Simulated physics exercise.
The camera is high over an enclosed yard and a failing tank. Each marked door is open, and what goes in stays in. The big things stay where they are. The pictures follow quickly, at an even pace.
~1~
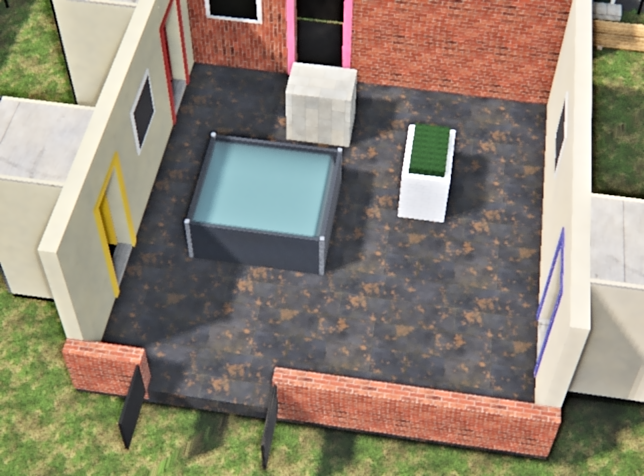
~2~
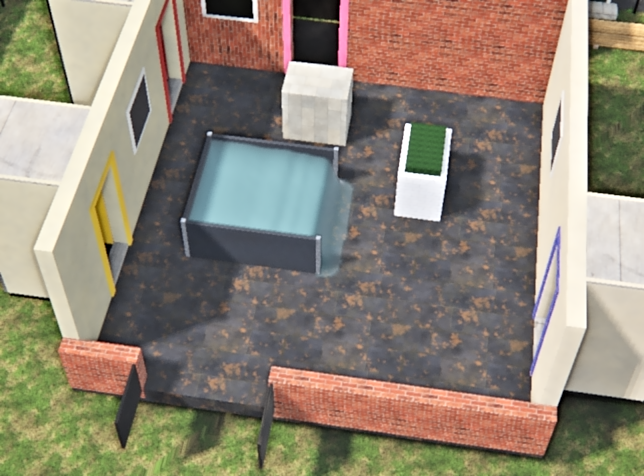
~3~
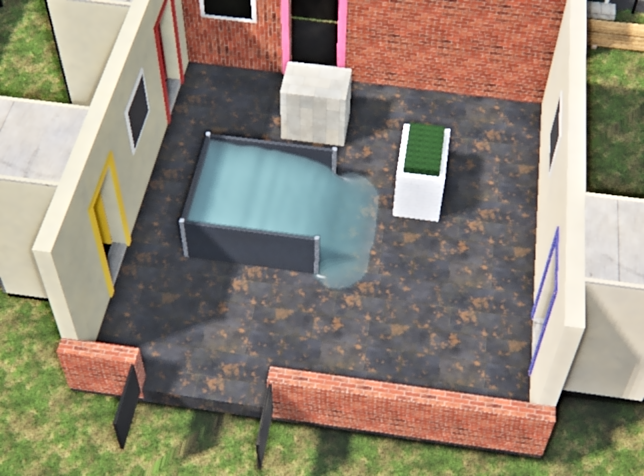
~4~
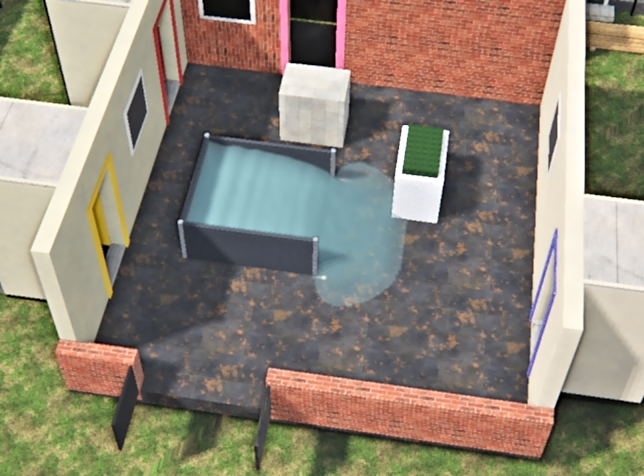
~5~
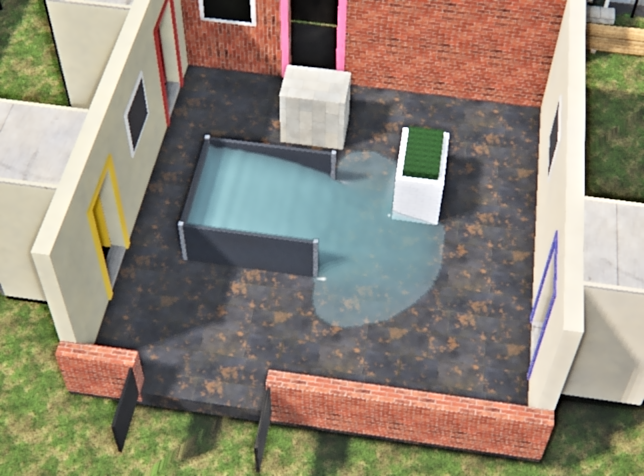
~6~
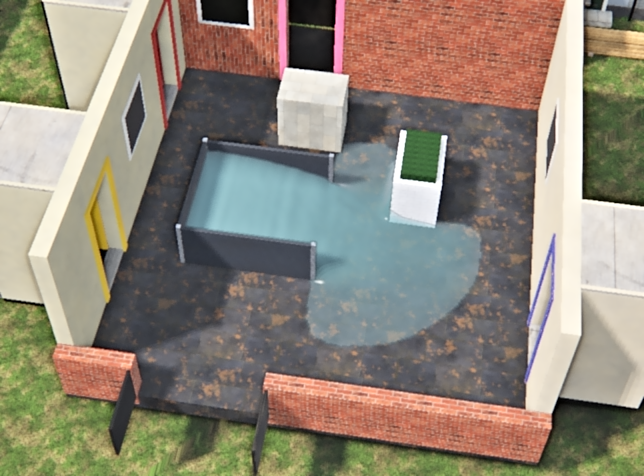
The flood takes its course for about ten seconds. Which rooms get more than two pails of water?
The yellow door takes more than that; the blue door takes more than that; the pink door stays under that; the red door stays under that.
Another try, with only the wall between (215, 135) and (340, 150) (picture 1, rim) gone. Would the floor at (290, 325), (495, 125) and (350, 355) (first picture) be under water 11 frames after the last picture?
One after the other: Clear, under water, no water.
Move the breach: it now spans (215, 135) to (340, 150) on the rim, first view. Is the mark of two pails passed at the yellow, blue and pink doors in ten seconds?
Then: The yellow door stays under; the blue door holds; the pink door lets more in.
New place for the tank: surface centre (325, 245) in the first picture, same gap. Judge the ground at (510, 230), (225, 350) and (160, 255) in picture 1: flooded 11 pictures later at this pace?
In that order: Under water, clear, no water.
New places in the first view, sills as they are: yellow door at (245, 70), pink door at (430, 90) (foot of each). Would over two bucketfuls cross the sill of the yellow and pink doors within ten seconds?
One by one: The yellow door is under, the pink door floods.
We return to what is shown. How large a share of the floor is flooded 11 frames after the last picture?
Some 45 per cent.
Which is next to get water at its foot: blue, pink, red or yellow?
I say the one in blue.
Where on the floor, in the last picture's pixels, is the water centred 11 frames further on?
Near (386, 248).
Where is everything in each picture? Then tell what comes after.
The first frame shows still water in the open tank at (266, 189).
In the second frame, water pours out at (325, 217) and has run to (338, 181).
In the third frame, water pours out at (324, 218) and has run to (358, 178).
In the fourth frame, the front is at (379, 174), out from the gap at (322, 221).
In the fifth frame, water pours out at (323, 223) and has run to (432, 278).
In the sixth frame, water pours out at (320, 226) and has run to (471, 278).
A moment on, water covers 35 % of the floor; the yellow door not reached, the blue door under two buckets in, the pink door not reached, the red door not reached.
Next, water covers 45 % of the floor; the yellow door not reached, the blue door over two buckets in, the pink door wet at the sill, nothing in, the red door not reached.
Then, water covers 60 % of the floor; the yellow door not reached, the blue door far over two buckets in, the pink door wet at the sill, nothing in, the red door not reached.
Later, water covers 95 % of the floor; the yellow door under two buckets in, the blue door far over two buckets in, the pink door under two buckets in, the red door wet at the sill, nothing in.
In the end, water covers 100 % of the floor; the yellow door over two buckets in, the blue door far over two buckets in, the pink door under two buckets in, the red door wet at the sill, nothing in.
